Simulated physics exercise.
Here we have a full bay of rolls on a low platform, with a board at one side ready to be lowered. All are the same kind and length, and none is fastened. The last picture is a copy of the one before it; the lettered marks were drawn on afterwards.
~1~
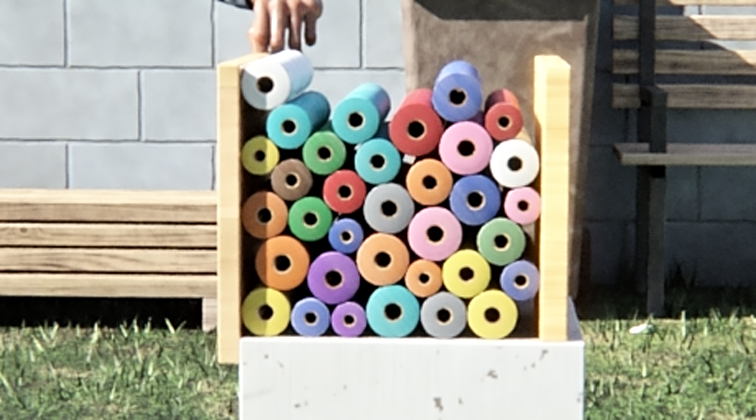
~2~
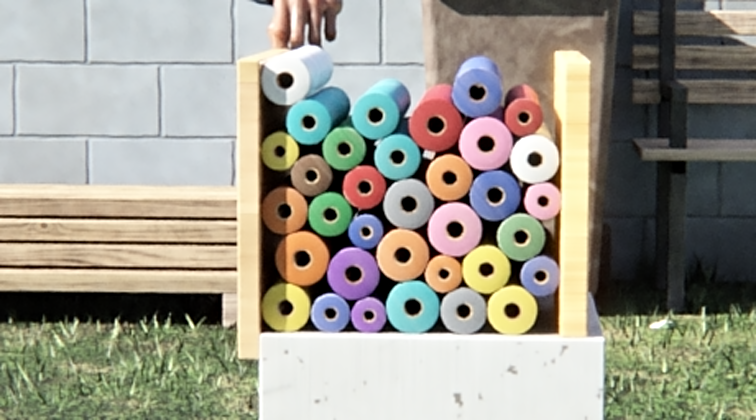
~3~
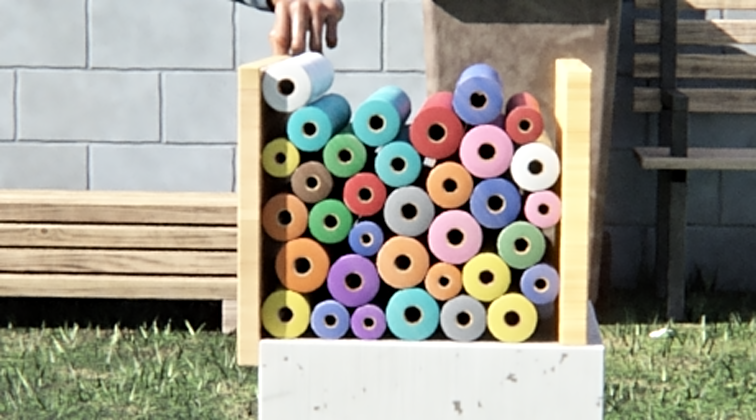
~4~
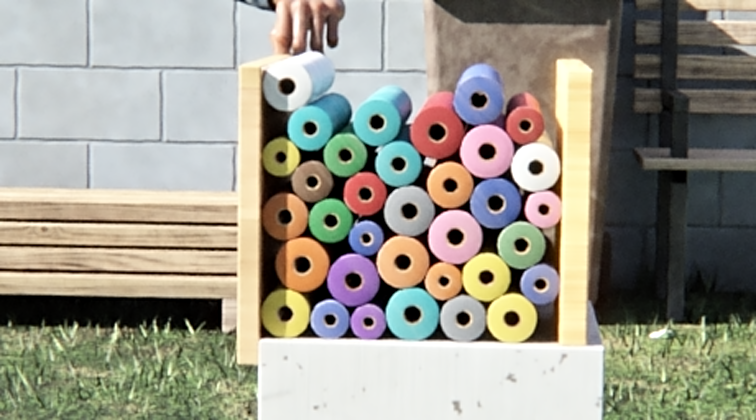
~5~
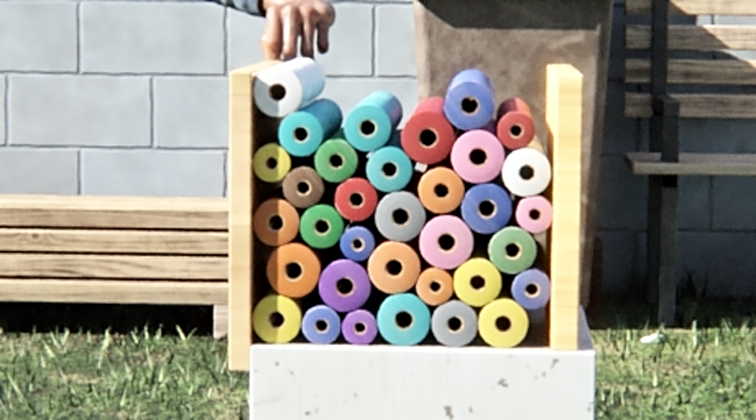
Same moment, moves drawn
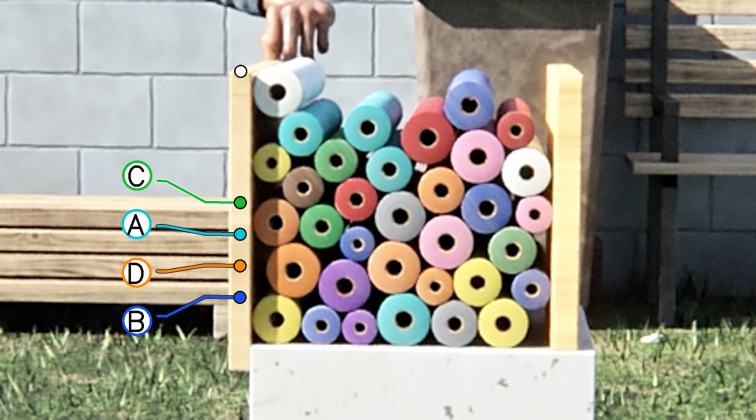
A hand rested on the white roll at the top left of a stack of colorful rolls between two upright wooden boards, and nothing moved apart from slight shifts of the whole view.
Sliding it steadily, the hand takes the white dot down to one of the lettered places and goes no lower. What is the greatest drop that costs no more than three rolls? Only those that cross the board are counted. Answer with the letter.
Mark A is as low as it can go.
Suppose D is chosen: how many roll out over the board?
It comes to seven.
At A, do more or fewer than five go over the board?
It loses fewer than five.
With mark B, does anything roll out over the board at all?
At B: Yes.
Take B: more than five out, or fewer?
More than five.
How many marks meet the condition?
Two of them.
On the copy, A at (240, 234); B at (240, 298); C at (240, 203); D at (240, 266); the white dot at (240, 71).
On A. First, top of the board (253, 144).
Then, top of the board (252, 229).
Finally, top of the board (252, 234), three out over the board.
By contrast, B more than three out over the board; C one out over the board; D more than three out over the board.
